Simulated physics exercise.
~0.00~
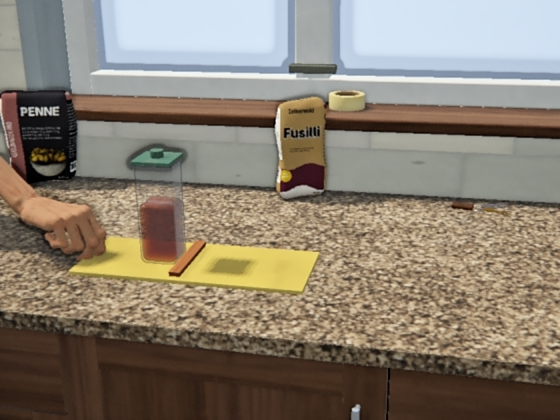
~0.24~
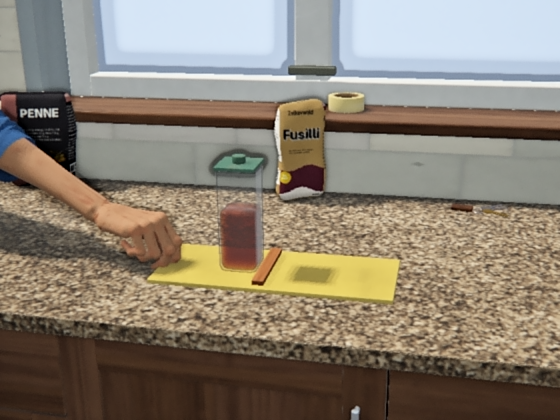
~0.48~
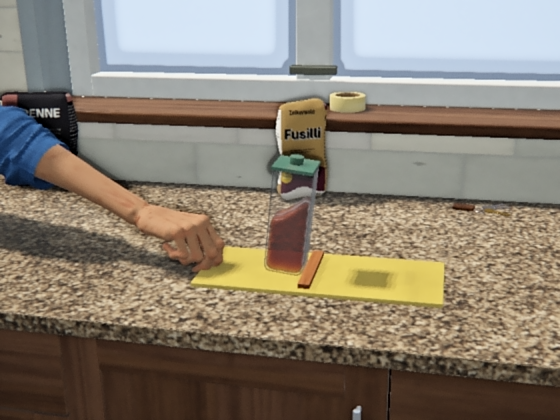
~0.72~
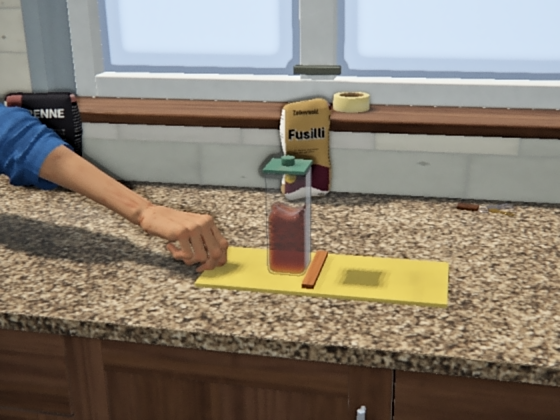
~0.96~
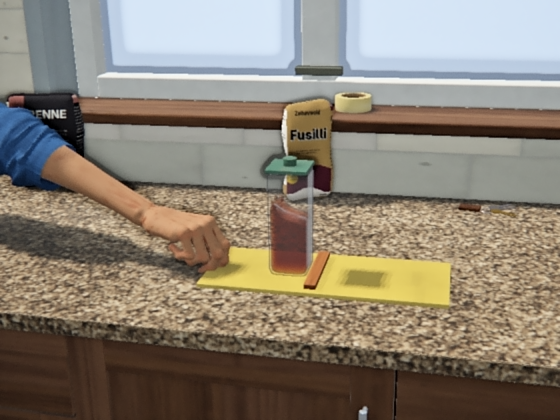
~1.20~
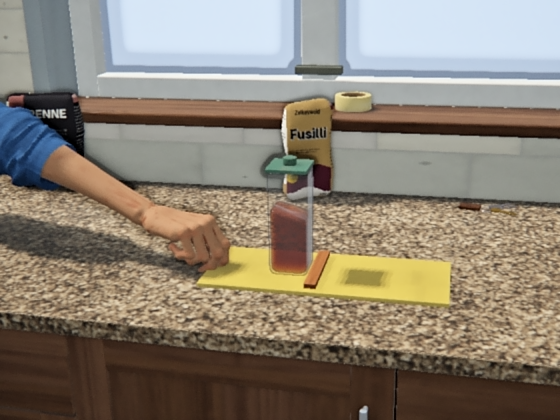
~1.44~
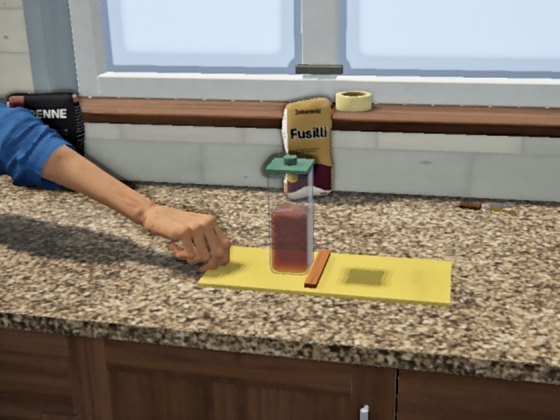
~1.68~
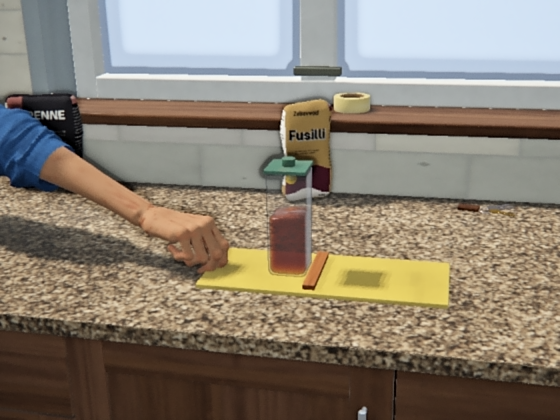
On a kitchen counter, a hand pushes a yellow board right, then stops, the bottle still upright.
